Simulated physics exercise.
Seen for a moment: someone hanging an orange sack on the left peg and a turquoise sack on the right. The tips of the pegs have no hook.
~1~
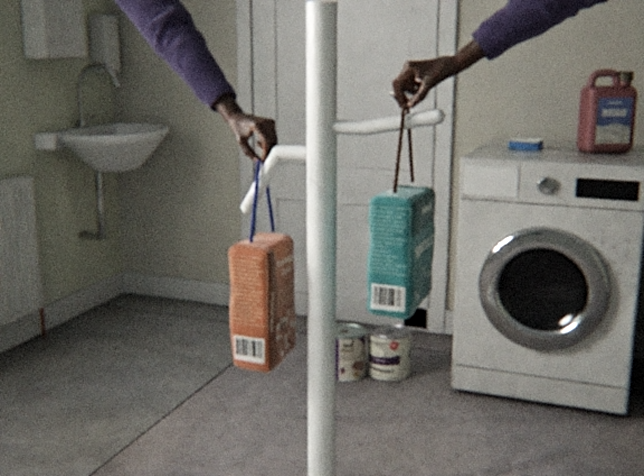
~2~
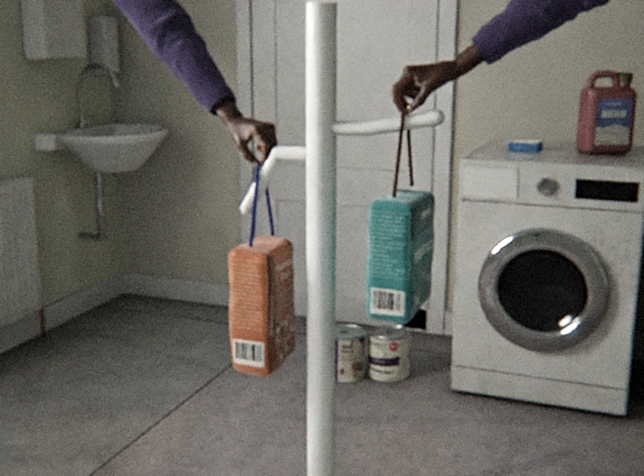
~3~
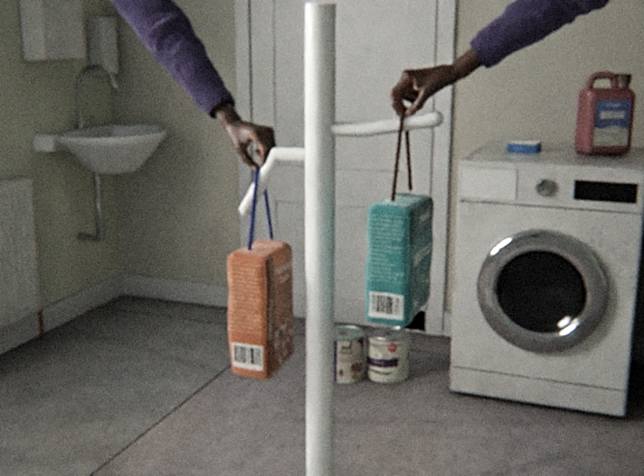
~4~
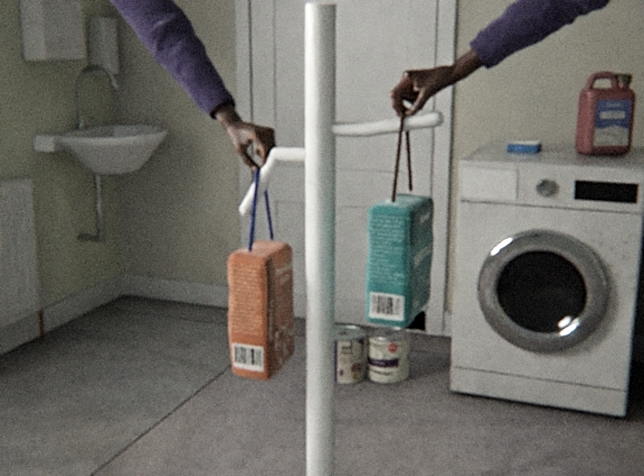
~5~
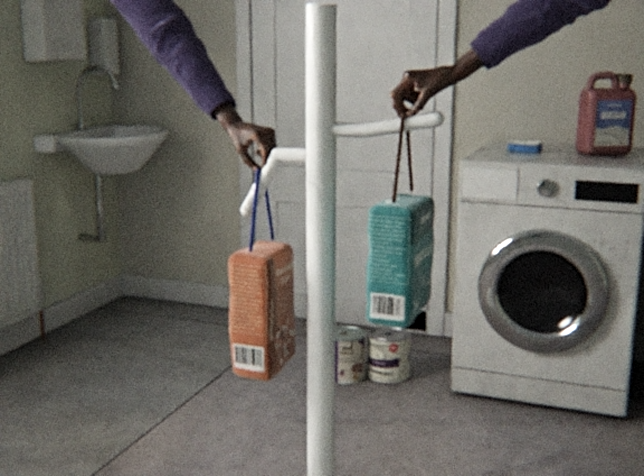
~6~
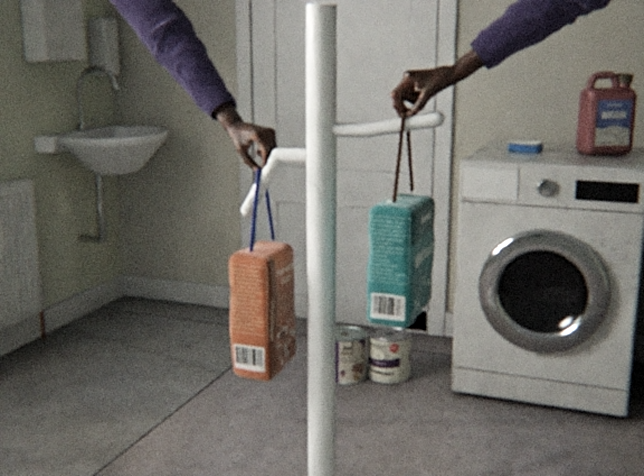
Two hands in purple sleeves lower an orange pack and a turquoise pack very slightly on looped cords at the white stand's pegs, the left sloping down, then keep hold as both packs hang almost still.
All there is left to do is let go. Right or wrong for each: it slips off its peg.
Orange sack: Right; turquoise sack: Wrong.
Then, 0.42 s later than the last view, orange sack on the floor; turquoise sack hanging from its loop near (401, 260).
Finally, orange sack on the floor; turquoise sack hanging from its loop near (400, 259). The orange sack slips off its peg and the turquoise sack holds on.
